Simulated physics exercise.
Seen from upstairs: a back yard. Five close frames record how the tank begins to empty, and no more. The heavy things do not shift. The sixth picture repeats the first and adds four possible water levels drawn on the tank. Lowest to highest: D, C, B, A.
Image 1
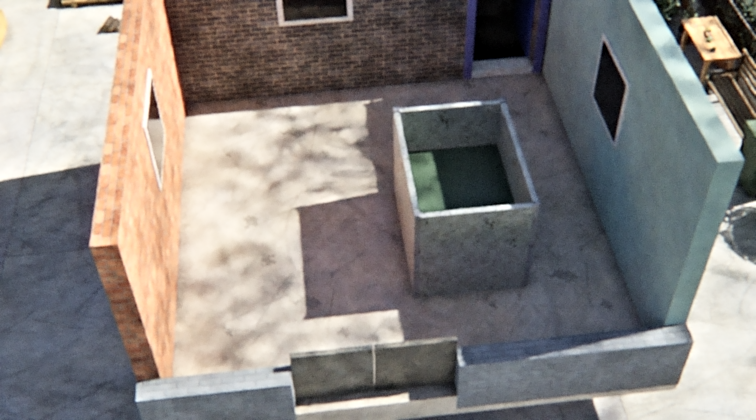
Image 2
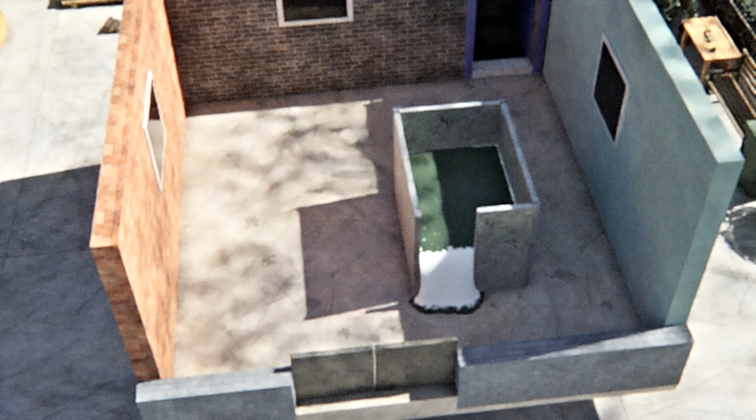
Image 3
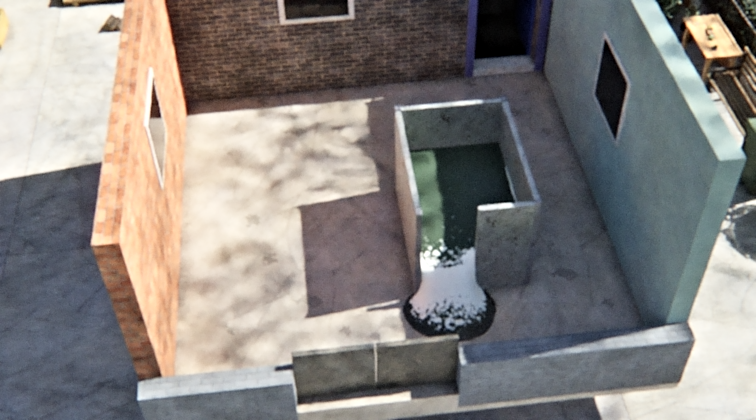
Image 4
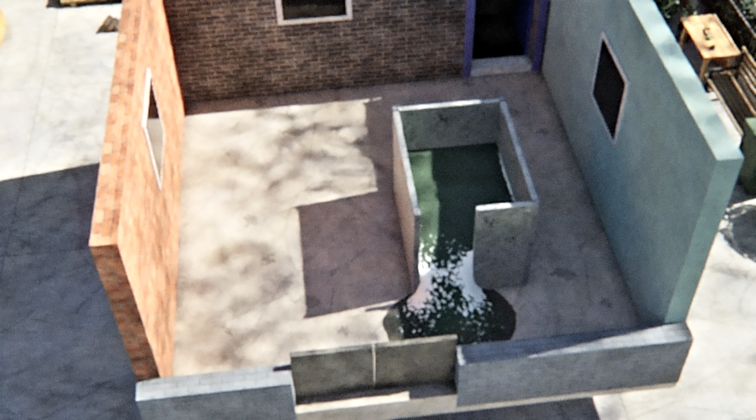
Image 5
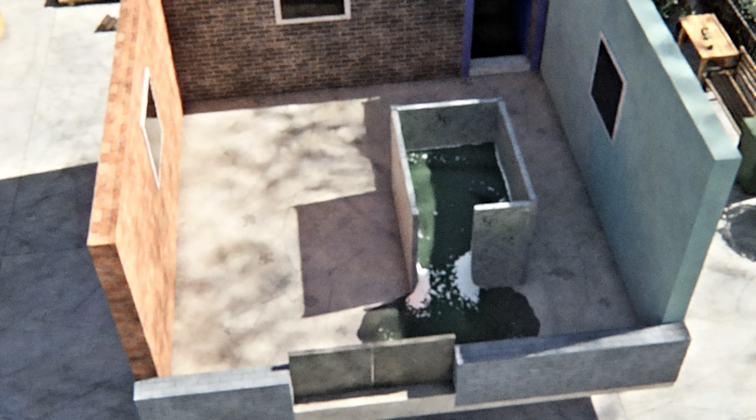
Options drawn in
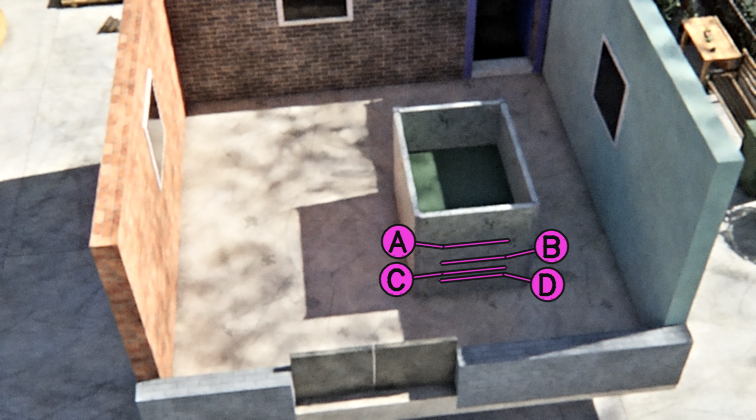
Dark green water pours out the tank's open front and spreads across the yard floor.
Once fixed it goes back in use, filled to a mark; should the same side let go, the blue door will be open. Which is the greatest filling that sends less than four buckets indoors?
Use mark A.
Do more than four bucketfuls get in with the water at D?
No, that is safe.
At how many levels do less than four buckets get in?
All of them.
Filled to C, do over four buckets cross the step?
No, that is safe.
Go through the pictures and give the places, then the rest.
In the first frame, water in the tank at rest, its middle at (460, 194); foot of the blue doorway at (502, 75); shut gate at (374, 353).
In the second frame, front seen at (476, 298), 1 % of the ground wet.
In the third frame, front seen at (416, 305), 2 % of the ground wet.
In the fourth frame, front seen at (395, 317), 5 % of the ground wet.
In the fifth frame, front seen at (404, 314), 8 % of the ground wet.
On the marked copy, A at (475, 243); B at (474, 260); C at (473, 270); D at (472, 277); from the bottom up D, C, B, A.
With A, a splash gets over, under a bucket.
With B, nothing gets over.
With C, nothing gets over.
With D, nothing gets over.
